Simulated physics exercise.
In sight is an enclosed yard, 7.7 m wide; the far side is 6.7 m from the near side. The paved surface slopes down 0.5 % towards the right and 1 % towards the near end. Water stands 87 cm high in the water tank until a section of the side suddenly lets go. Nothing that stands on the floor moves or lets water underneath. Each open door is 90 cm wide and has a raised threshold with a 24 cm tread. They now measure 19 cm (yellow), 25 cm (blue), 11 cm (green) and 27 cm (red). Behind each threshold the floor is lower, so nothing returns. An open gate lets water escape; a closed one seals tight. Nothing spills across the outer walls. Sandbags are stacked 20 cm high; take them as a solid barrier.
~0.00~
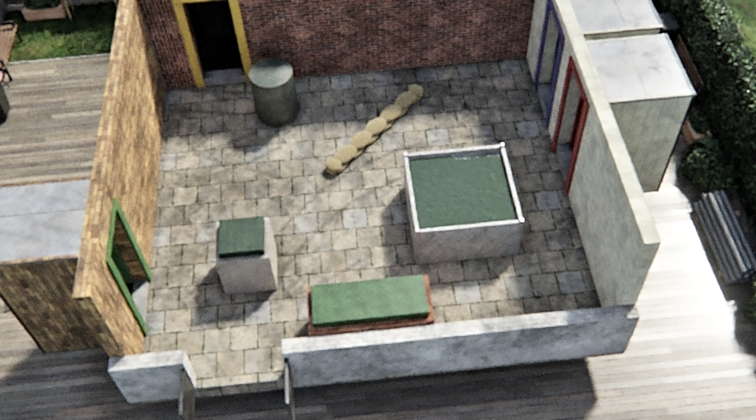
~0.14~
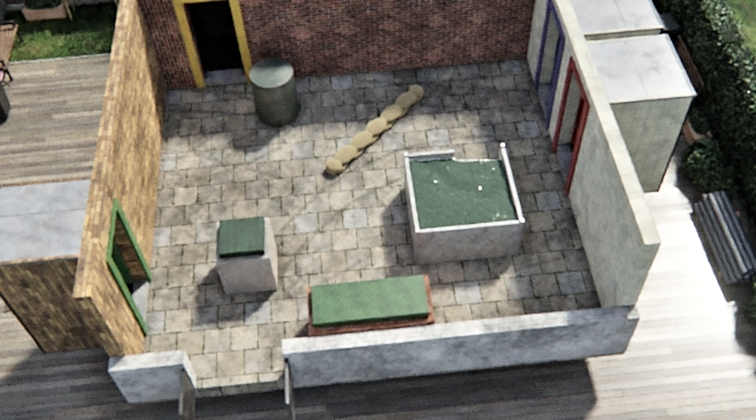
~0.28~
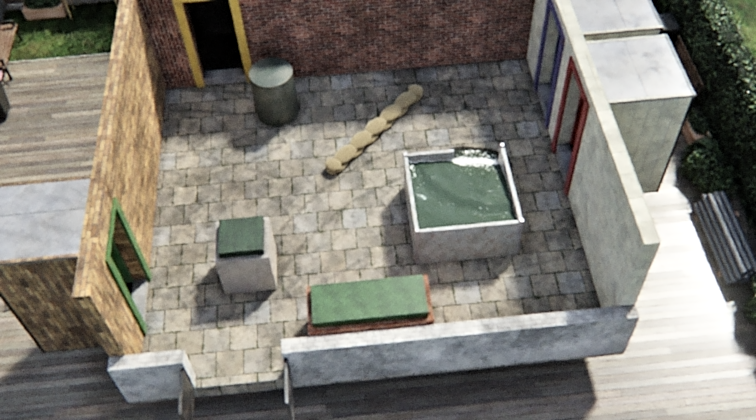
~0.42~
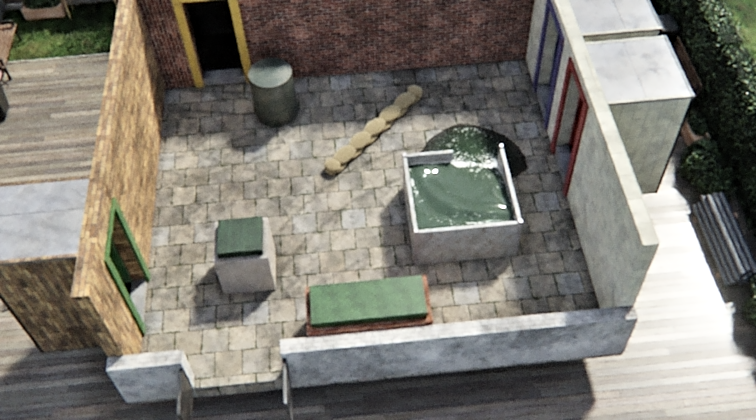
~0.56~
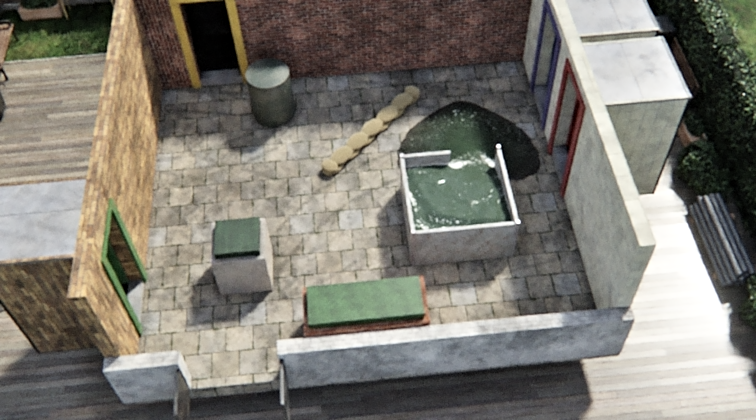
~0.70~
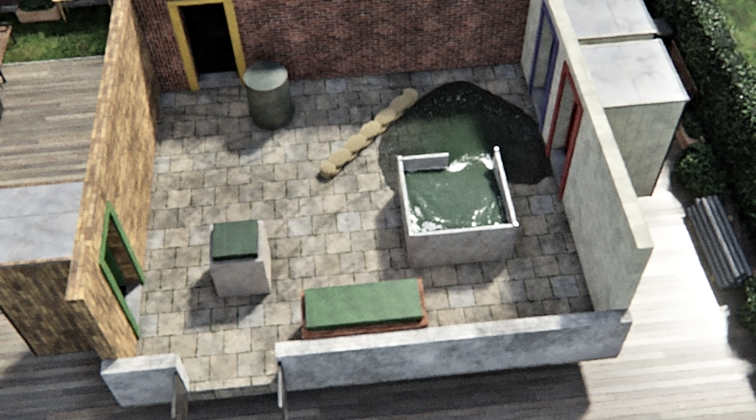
Dark green water sloshed in the square, pale-walled tank as a gap opened on its far side, then poured out and spread in a widening dark pool across the paving behind it.
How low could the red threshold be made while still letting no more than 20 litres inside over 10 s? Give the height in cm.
It would have to be roughly 6 cm high.
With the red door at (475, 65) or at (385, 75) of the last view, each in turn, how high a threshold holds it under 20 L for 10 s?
About 30 and 10.0 cm.
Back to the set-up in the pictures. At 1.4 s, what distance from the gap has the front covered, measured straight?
Some 3.6 m out.
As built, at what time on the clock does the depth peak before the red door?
Around 4.0 s.
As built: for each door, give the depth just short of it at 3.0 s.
Depths in cm: Yellow 0, blue 26, green 0, red 3.
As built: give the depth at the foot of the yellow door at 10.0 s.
Roughly 2.0 cm deep.
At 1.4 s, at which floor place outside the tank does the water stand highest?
Near (515, 63).
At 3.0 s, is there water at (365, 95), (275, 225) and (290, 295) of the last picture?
In turn: Wet, dry, not reached.
After 1.4 s water covers 20 % of the floor, deepest (50 cm) near (515, 63); 4 cm at the red door, 0 litres in over its 27 cm threshold.
After 3.0 s water covers 30 % of the floor, deepest (28 cm) near (496, 121); 3 cm at the red door, 0 litres in over its 27 cm threshold.
After 10.0 s water covers 95 % of the floor, deepest (13 cm) near (432, 344); 8 cm at the red door, 0 litres in over its 27 cm threshold.
At the red door as built, the water arrived by 1.0 s and peaked near 10 cm at 4.2 s.
Run again over the same 10 s with other heights there, 34 litres in over 5 cm, 7 litres over 8 cm. The limit of 20 litres is kept from about 6 cm up.
